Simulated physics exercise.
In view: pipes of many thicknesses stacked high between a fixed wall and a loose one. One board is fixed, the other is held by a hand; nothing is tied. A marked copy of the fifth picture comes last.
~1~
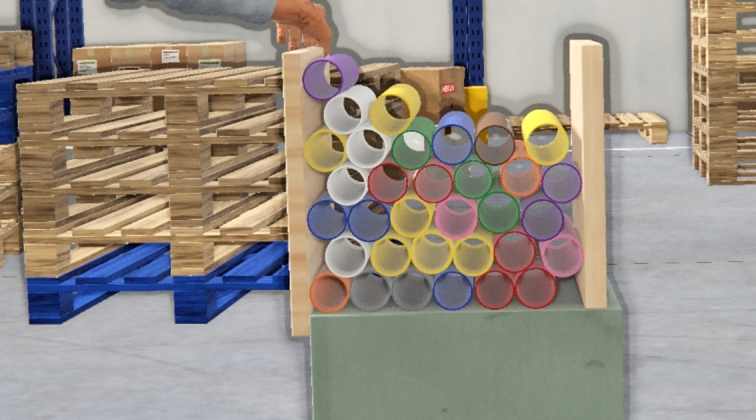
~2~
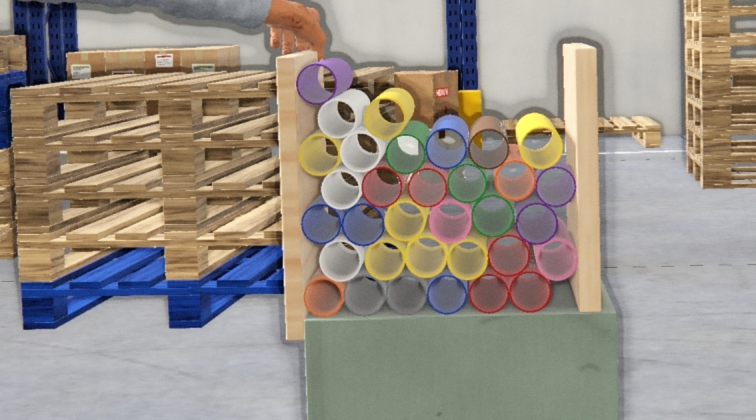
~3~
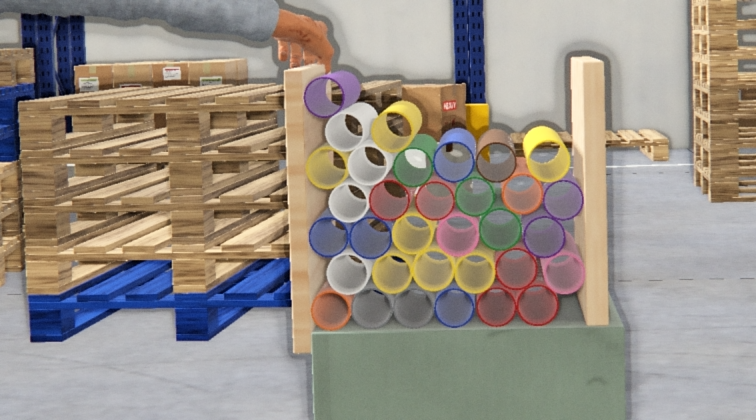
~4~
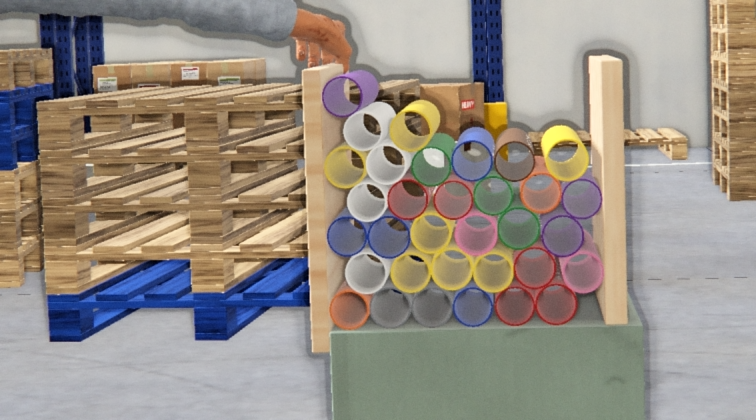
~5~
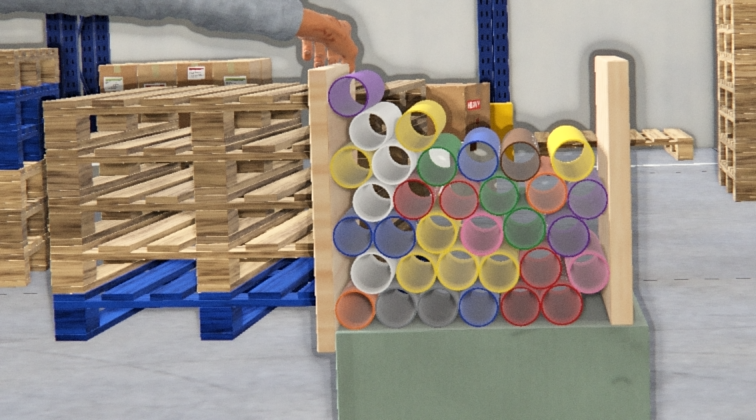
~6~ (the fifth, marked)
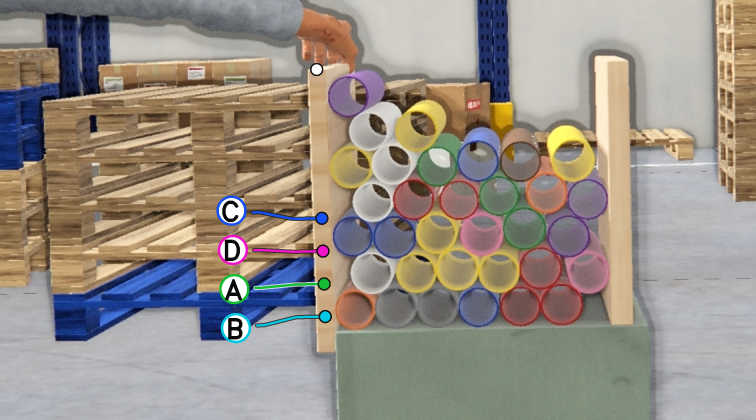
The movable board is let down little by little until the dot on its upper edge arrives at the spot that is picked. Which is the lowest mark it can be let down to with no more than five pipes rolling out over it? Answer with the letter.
Stop at D.
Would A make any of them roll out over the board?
At A: Yes.
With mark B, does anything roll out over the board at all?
Yes.
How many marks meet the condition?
Two of the four.
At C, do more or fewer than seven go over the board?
At C, fewer than seven.
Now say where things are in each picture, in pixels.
In the first picture, an orange pipe (521, 176); a brown pipe (495, 145); side board (311, 181).
In the second picture, side board (306, 185); an orange pipe (323, 297).
In the third picture, a red pipe (537, 305); a blue pipe (371, 238).
In the fourth picture, a pink pipe (476, 235); a red pipe (453, 200).
In the fifth picture, an orange pipe (547, 193); a brown pipe (520, 161); side board (337, 197).
On the marked copy, A at (324, 284); B at (325, 316); C at (322, 218); D at (323, 251); the white dot at (317, 70).
Following D. Soon after the start, top of the board (329, 147).
Later, top of the board (333, 237).
In the end, top of the board (333, 250), three out over the board.
As for the rest, A more than five out over the board; B more than five out over the board; C three out over the board.
